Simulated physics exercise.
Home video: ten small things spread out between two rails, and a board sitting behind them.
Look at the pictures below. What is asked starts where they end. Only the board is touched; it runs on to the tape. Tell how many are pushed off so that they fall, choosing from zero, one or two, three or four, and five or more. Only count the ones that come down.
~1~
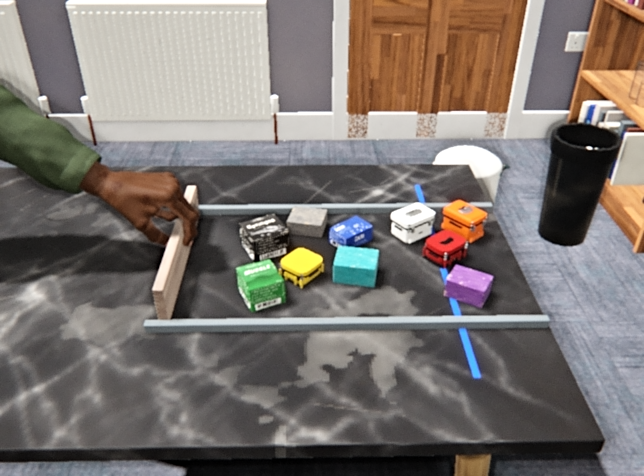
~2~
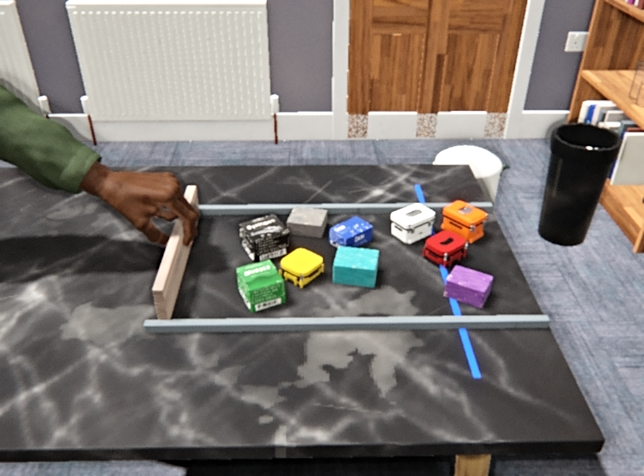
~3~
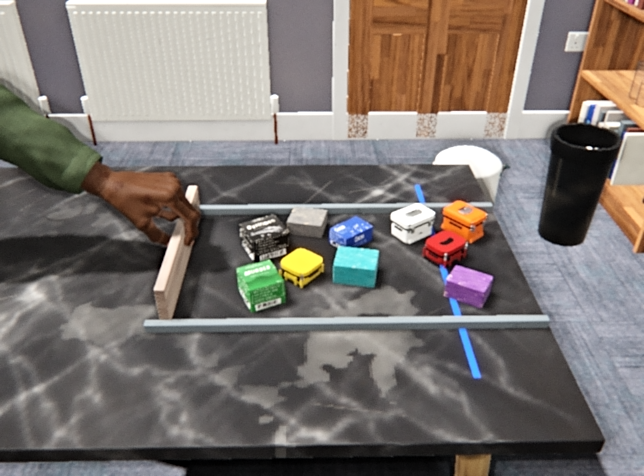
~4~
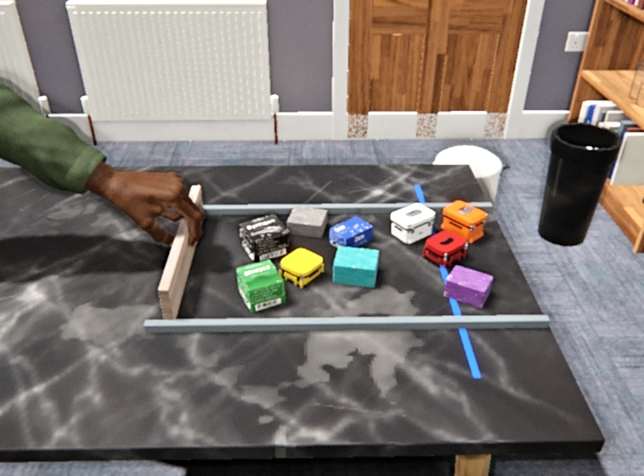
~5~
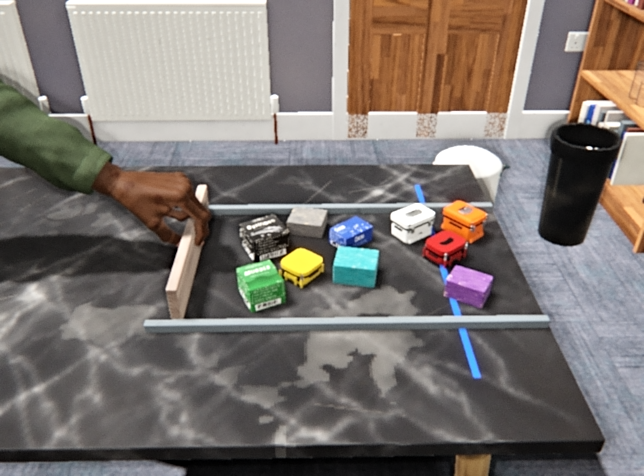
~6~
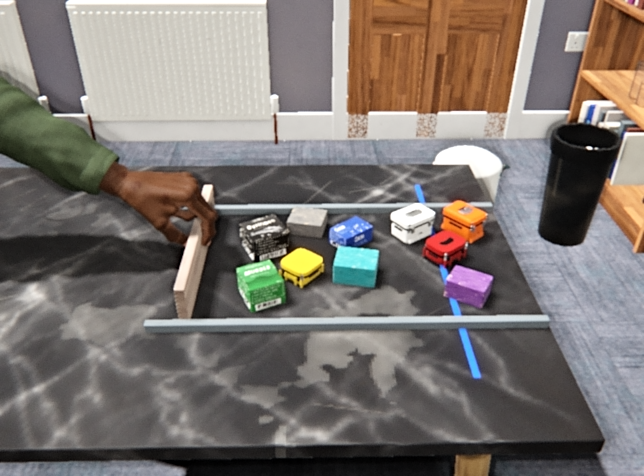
The count is one or two.
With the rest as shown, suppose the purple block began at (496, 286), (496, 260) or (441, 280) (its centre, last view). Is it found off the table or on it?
Try by try, it stays put, then drops away, then stays put.
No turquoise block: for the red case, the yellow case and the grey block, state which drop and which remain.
Red case - gone, yellow case - safe, grey block - safe.
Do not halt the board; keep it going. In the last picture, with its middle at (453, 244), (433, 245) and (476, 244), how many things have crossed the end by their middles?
Counts per position: 2 / 0 / 6.
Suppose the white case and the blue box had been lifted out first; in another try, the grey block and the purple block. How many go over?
The first removal gives 0, the second gives 1.
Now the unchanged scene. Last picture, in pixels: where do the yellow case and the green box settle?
Roughly (459, 264), and the other roughly (472, 289).
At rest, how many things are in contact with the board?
That comes to 4.
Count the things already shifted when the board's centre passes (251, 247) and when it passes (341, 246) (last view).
Note: First position 2; second position 7.
Soon after, none off yet; orange case at rest near (464, 222); purple block at rest near (468, 286); red case at rest near (445, 250).
At rest, the number that fall off is one or two; fallen, red case and orange case.
